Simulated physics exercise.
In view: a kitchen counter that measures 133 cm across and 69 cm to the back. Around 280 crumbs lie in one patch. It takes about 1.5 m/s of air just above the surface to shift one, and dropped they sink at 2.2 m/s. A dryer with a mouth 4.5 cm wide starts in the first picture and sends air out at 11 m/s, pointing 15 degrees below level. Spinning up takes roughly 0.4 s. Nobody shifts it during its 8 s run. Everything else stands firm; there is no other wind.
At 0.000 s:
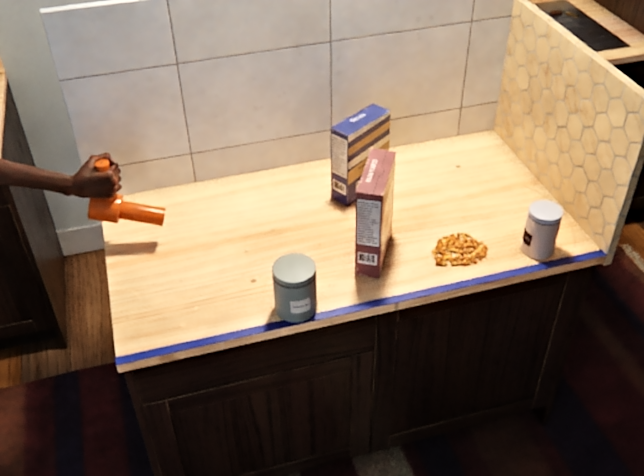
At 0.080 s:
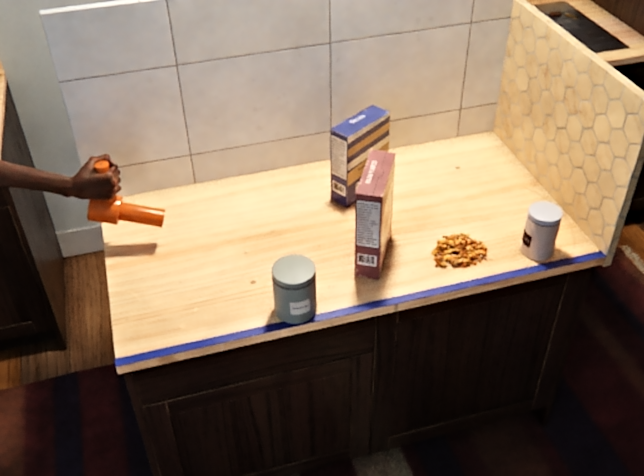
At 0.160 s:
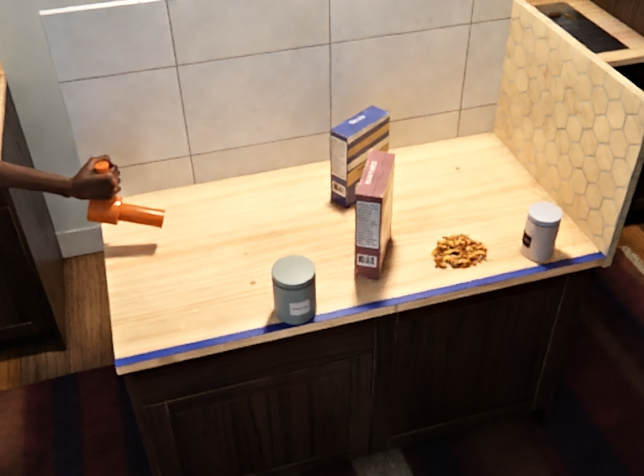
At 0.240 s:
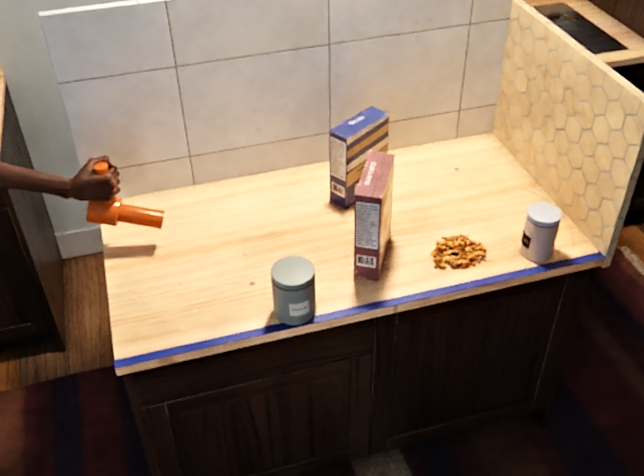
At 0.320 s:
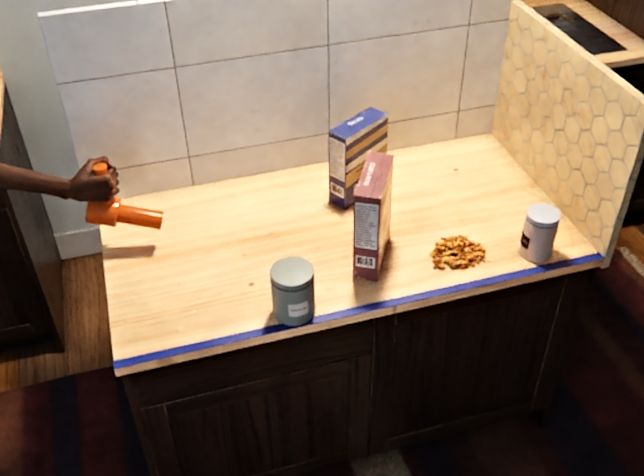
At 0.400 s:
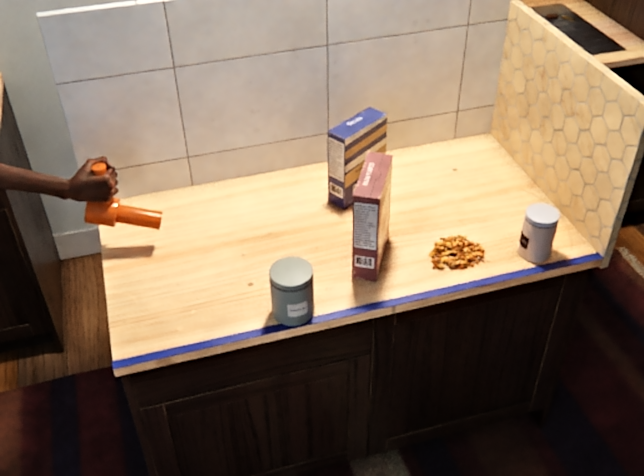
At the start, a hand at the left holds an orange dryer over a wooden counter edged in blue, where two cartons, two jars and a patch of brown crumbs sit. The hand keeps the dryer pointed right and slightly downward, and the crumbs and everything else show no clear movement throughout.
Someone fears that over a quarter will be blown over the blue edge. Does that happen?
More than a quarter over the blue edge: No.
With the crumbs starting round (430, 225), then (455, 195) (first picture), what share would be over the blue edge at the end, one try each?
In that order: 30 %, 30 %.
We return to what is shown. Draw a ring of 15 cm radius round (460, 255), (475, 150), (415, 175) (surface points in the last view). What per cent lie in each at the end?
In turn about 100 %, 0 %, 0 %.
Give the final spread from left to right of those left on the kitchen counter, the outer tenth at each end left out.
Roughly 10 cm.
After 1.6 s the count stands so, 0 % are over the blue edge; the middle of those still in play is near (457, 251).
After 2.6 s the count stands so, 0 % are over the blue edge; the middle of those still in play is near (457, 251).
After 4.4 s the count stands so, 0 % are over the blue edge; the middle of those still in play is near (457, 251).
After 8.0 s, at the end, 0 % are over the blue edge; the middle of those still in play is near (457, 251).
